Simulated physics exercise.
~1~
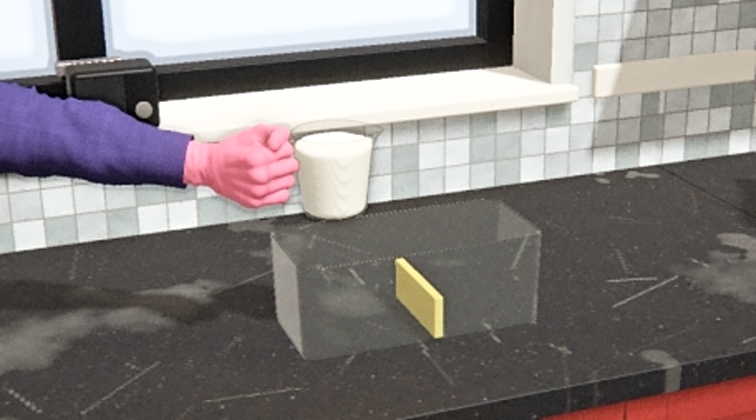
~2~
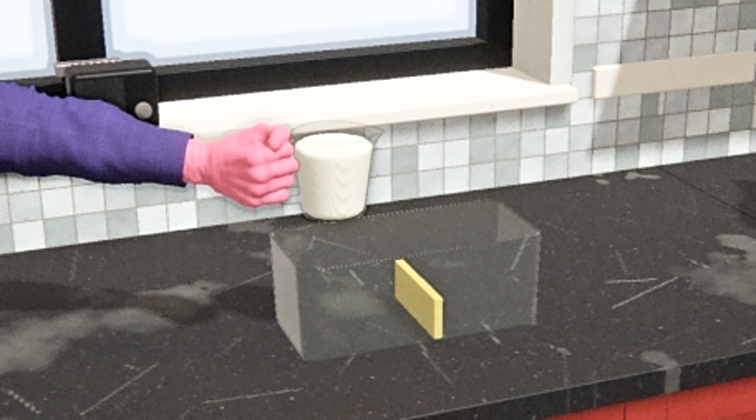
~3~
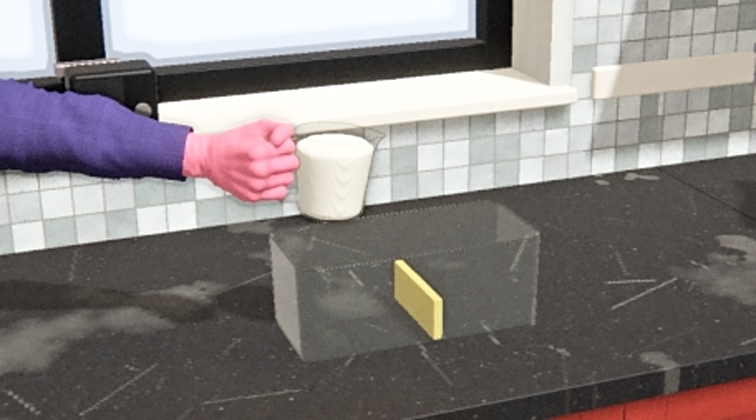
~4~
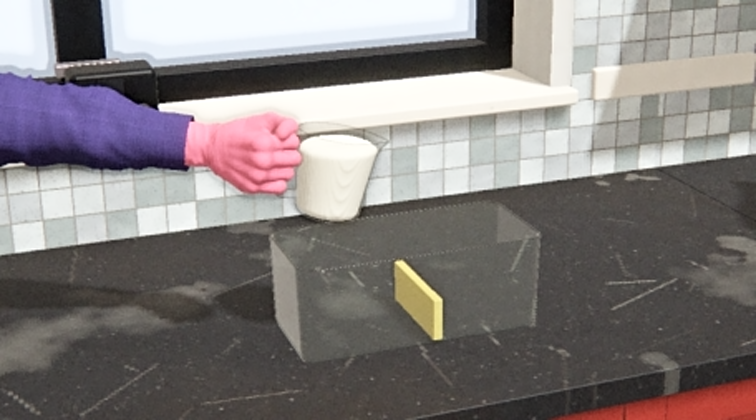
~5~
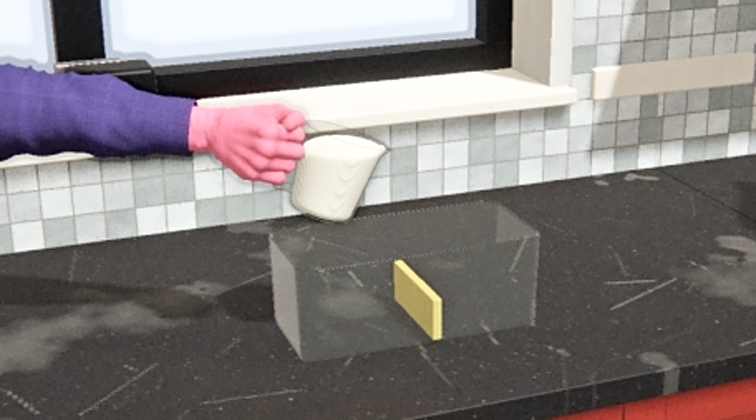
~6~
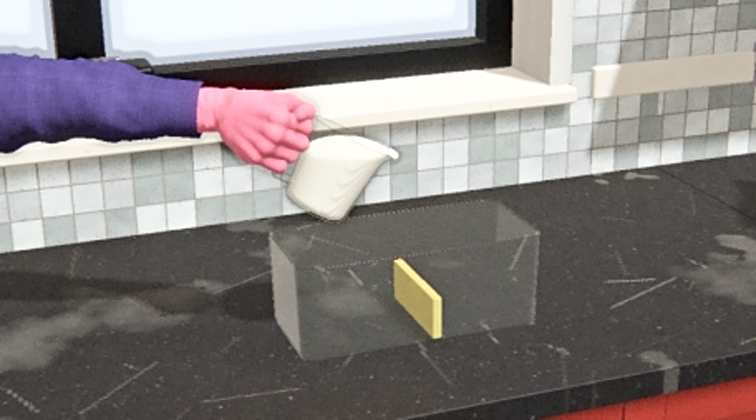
At the start, a pink hand in a purple sleeve holds a measuring jug of milk upright behind a clear basin with a low yellow wall across its floor. The hand slowly tilts the jug to the right, then leans it further, and the milk reaches the lip.
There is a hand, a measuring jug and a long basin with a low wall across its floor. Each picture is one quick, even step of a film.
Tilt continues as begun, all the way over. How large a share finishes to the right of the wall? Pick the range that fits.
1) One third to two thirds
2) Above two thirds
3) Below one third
1.
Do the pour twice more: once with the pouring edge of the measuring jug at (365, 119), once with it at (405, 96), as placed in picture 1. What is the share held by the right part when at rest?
Try one: 20 %; try two: 95 %.
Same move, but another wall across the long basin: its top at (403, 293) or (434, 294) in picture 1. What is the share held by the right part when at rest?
That'd be about 85 percent for the first and about 25 percent for the other.
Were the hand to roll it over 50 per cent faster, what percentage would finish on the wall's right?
Estimate: Around 35 %.
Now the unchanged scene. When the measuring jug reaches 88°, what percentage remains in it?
Around 50 percent remains.
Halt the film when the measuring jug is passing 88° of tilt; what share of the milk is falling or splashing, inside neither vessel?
Near 20 parts in a hundred.
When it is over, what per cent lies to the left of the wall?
Share approx. 50 %.
A moment on, the measuring jug is tipped on its side and 52 per cent is still to pour, 4 is left of the wall and 25 right of it.
Next, the measuring jug is tipped right over and 9 per cent is still to pour, 36 is left of the wall and 50 right of it.
Then the measuring jug is tipped right over and 0 per cent is still to pour, 48 is left of the wall and 51 right of it.
Later the measuring jug is tipped right over and 0 per cent is still to pour, 49 is left of the wall and 51 right of it.
In the end 49 per cent lies left of the wall, 51 right of it and 0 outside.
